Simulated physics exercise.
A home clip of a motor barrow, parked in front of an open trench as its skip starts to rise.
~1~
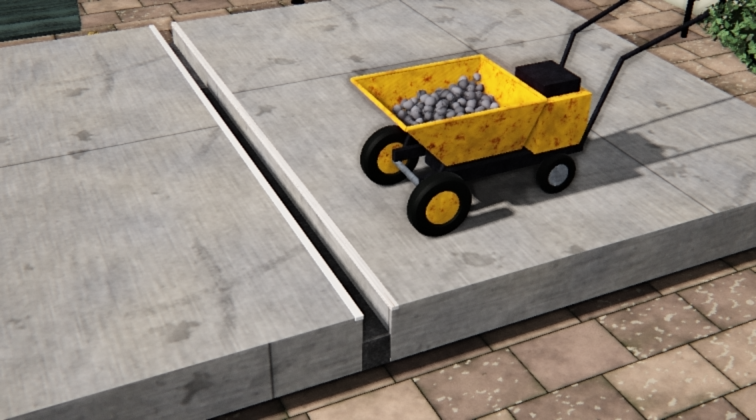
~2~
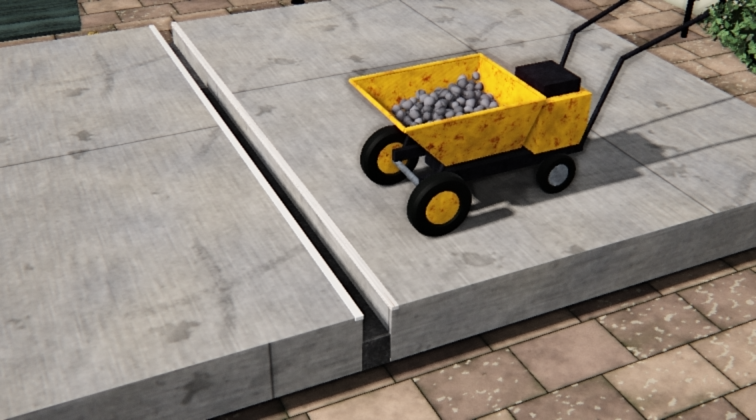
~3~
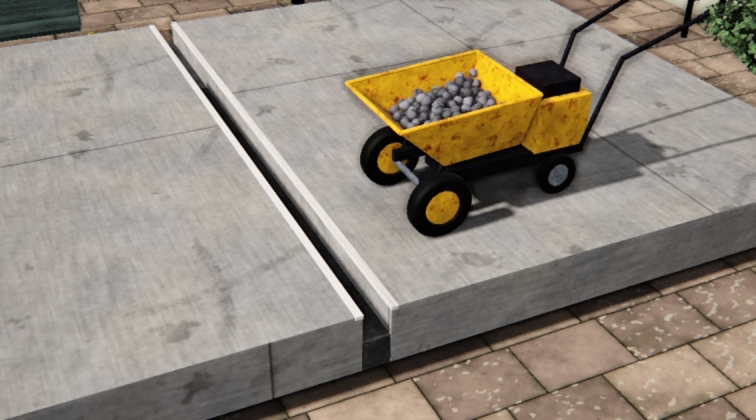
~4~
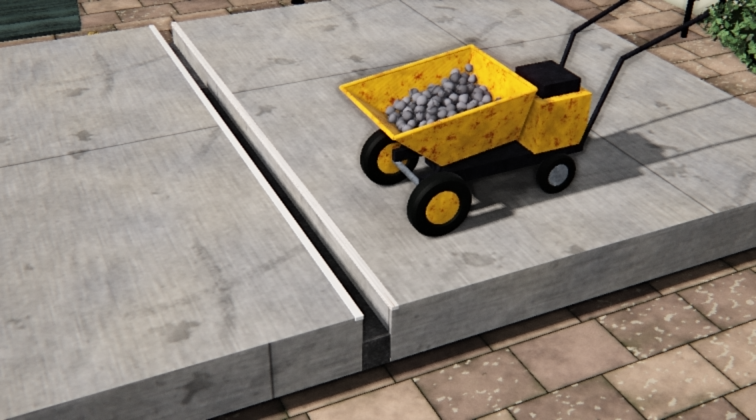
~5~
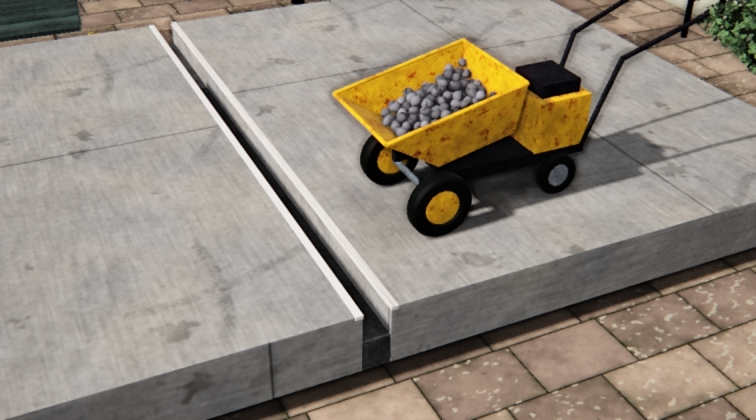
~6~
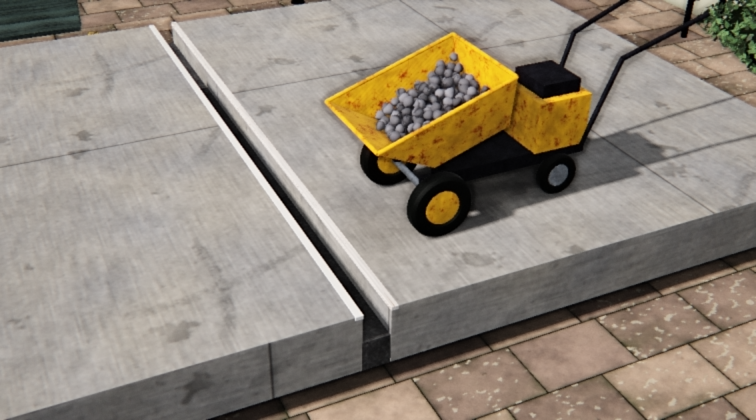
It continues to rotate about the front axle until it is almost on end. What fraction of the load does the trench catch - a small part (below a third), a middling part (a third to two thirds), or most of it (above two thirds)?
A middling part, a third to two thirds.
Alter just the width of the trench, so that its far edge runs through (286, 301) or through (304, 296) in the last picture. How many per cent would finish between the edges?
In order: Near 100, then 100 percent.
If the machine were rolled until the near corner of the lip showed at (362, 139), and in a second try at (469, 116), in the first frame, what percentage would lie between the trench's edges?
Estimates: 0 %, 30 %.
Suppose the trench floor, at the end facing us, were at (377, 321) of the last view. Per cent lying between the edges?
It comes to 20 per cent or so.
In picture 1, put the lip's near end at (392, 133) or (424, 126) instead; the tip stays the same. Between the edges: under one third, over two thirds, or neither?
In the first case less than a third, in the second case one to two thirds.
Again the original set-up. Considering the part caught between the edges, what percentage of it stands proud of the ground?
Share: Around 10 %.
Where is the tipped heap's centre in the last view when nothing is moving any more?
Last view, resting centre - approx. (306, 229).
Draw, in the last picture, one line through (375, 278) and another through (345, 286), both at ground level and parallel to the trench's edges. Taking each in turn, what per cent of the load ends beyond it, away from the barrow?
Estimate: 80 %, then 40 %.
Just after the last frame, skip tipped steeply; every one in the skip.
A moment on, skip tipped right over; roughly two thirds in the skip; roughly a quarter in or heaped over the trench; about a tenth beyond it; just a few falling.
Further on, skip tipped right over; roughly a quarter in the skip; roughly a third in or heaped over the trench; roughly a third beyond it.
When it is over, skip tipped right over; roughly a quarter in the skip; roughly half in or heaped over the trench; roughly a third beyond it.
